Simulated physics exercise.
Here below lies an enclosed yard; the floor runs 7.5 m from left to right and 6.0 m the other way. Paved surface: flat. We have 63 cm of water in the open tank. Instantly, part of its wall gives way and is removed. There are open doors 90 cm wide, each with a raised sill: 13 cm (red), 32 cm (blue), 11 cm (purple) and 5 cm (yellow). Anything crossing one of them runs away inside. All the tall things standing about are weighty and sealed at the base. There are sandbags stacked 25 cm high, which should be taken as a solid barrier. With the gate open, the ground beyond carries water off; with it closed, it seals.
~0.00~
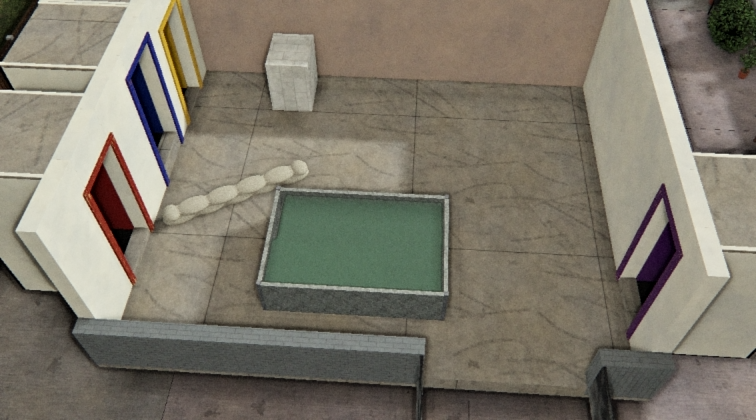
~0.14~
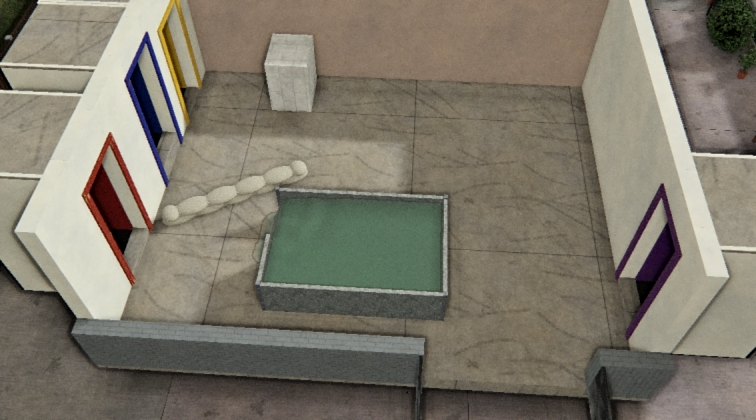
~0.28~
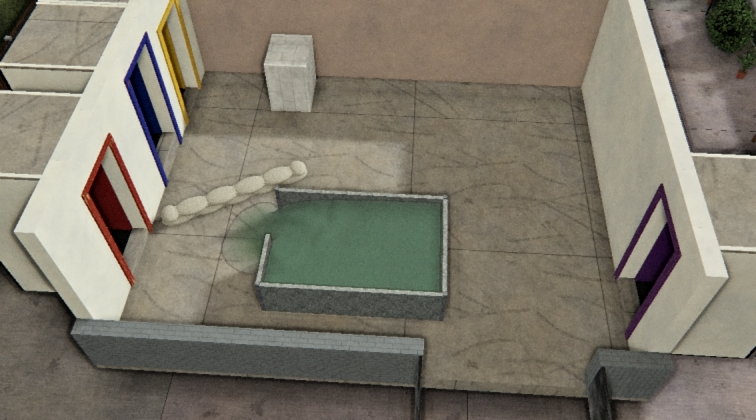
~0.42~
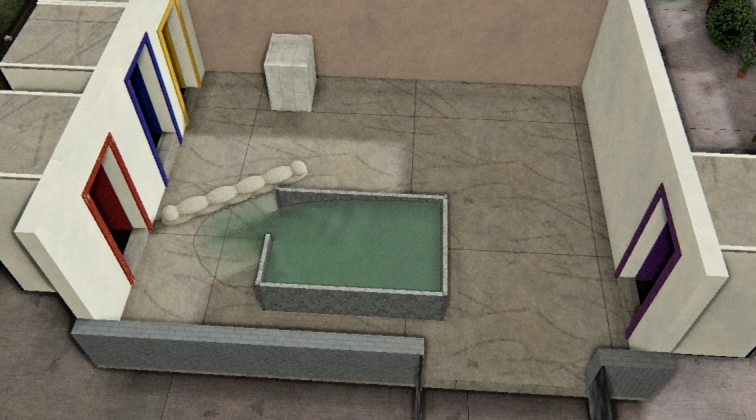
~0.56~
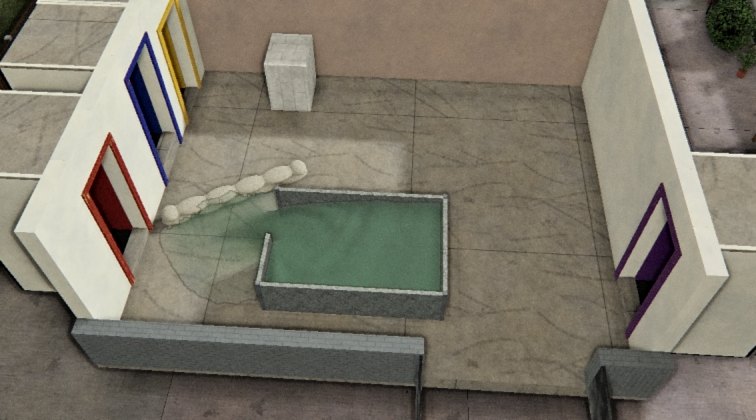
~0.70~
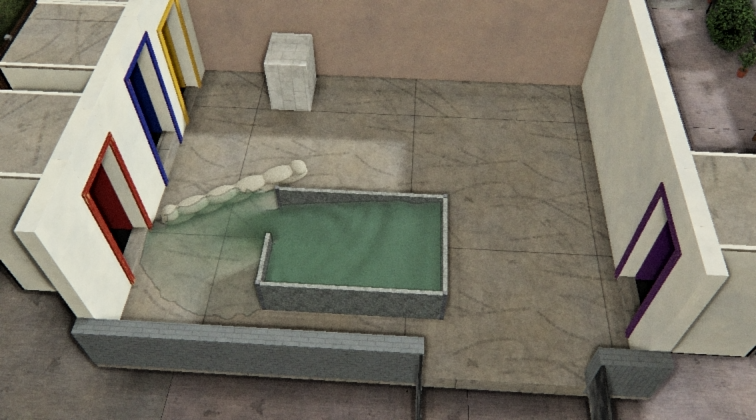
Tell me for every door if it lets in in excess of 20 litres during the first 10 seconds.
My prediction: Red door: Tops it. Blue door: Fails to top it. Purple door: Fails to top it. Yellow door: Fails to top it.
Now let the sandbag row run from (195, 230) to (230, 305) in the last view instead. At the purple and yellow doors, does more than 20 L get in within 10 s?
Result: Purple door inside the limit; yellow door beyond the limit.
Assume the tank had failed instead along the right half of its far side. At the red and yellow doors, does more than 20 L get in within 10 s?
Well, against that limit, at red it's within bounds, and at yellow it's within bounds.
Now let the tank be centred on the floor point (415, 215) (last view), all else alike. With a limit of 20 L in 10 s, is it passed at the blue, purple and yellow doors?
With respect to that limit, blue ends up inside it, purple ends up inside it, yellow ends up outside it.
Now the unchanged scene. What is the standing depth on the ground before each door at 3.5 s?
Depths: Red door 26 cm, blue door 4 cm, purple door 0 cm, yellow door 2 cm.
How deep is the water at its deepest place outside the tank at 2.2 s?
Around 44 centimetres.
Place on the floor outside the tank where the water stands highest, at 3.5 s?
Look around (117, 331).
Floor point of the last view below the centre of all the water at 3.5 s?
About (299, 260).
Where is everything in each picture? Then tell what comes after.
The first frame shows the open tank at (357, 241) is whole and still, 63 cm deep.
In the second frame, the front is at a hidden place, 0.5 m from the gap at (278, 229); 0.2 m2 of floor is under water; 63 cm left at the back of the open tank.
In the third frame, the front is at (229, 256), 0.8 m from the gap at (278, 232); 0.8 m2 of floor is under water; 63 cm left at the back of the open tank.
In the fourth frame, the front is at (199, 245), 1.3 m from the gap at (279, 232); 1.7 m2 of floor is under water; 63 cm left at the back of the open tank.
In the fifth frame, water pours out at (279, 231) and has run 1.9 m, to (166, 231); typically 7 cm deep outside, 63 cm at the open tank's back.
In the sixth frame, the front is at (142, 257), 2.2 m from the gap at (279, 230); 3.2 m2 of floor is under water; 63 cm left at the back of the open tank.
After 1.4 s water covers 15 % of the floor and is deepest (39 cm) near (223, 210); red door 30 cm at the sill, 45 L in, blue door not reached, purple door not reached, yellow door not reached.
After 2.2 s water covers 20 % of the floor and is deepest (44 cm) near (113, 342); red door 34 cm at the sill, 163 L in, blue door 6 cm at the sill, 0 L in, purple door not reached, yellow door not reached.
After 3.5 s water covers 30 % of the floor and is deepest (36 cm) near (117, 331); red door 26 cm at the sill, 310 L in, blue door 4 cm at the sill, 0 L in, purple door not reached, yellow door 2 cm at the sill, 0 L in.
After 6.0 s water covers 55 % of the floor and is deepest (26 cm) near (117, 331); red door 22 cm at the sill, 426 L in, blue door 2 cm at the sill, 0 L in, purple door 9 cm at the sill, 0 L in, yellow door 2 cm at the sill, 0 L in.
After 10.0 s water covers 80 % of the floor and is deepest (16 cm) near (117, 331); red door 14 cm at the sill, 475 L in, blue door 2 cm at the sill, 0 L in, purple door 8 cm at the sill, 0 L in, yellow door 4 cm at the sill, 0 L in.
